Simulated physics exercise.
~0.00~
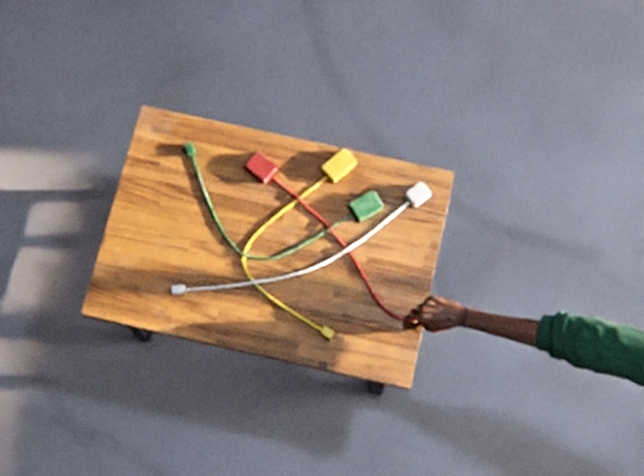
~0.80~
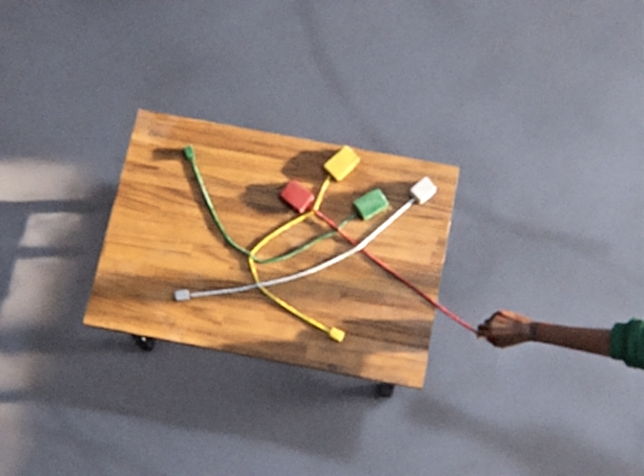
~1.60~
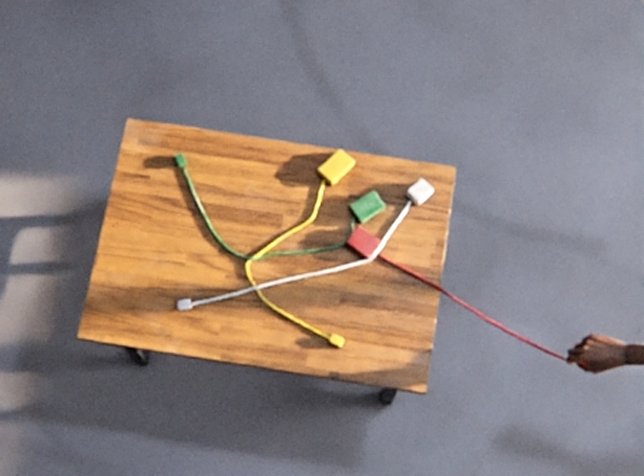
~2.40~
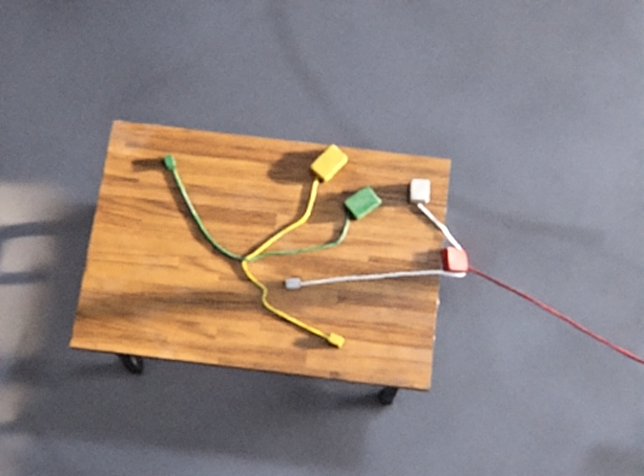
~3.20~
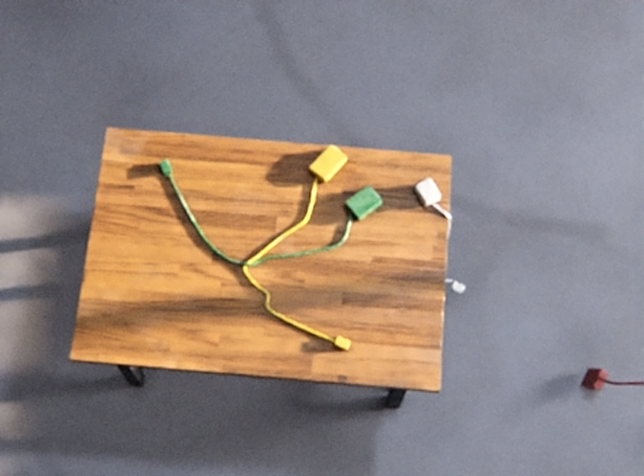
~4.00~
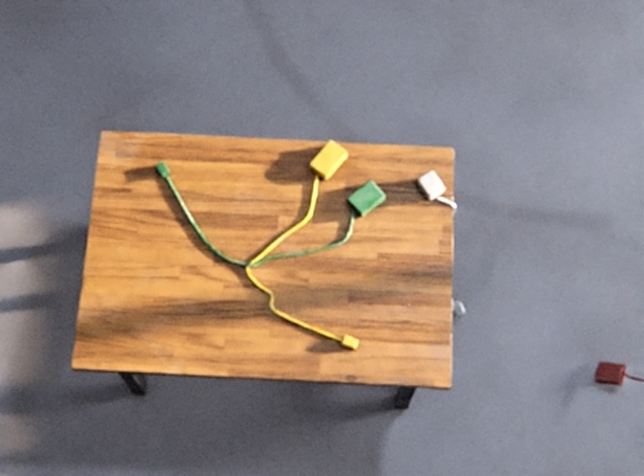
Four leads with block chargers, red, yellow, green and white, lie crossed on a wooden table seen from high above, over a grey floor. A hand in a green sleeve holds the red lead's end at the right edge and draws it rightwards and slightly nearer. The red charger slides beneath the yellow and green ones, then catches the white lead and drags it towards the right edge. The red charger leaves the table, and the white plug follows over the edge. The white charger stays at the right edge, while the yellow and green leads remain crossed, hardly moved.
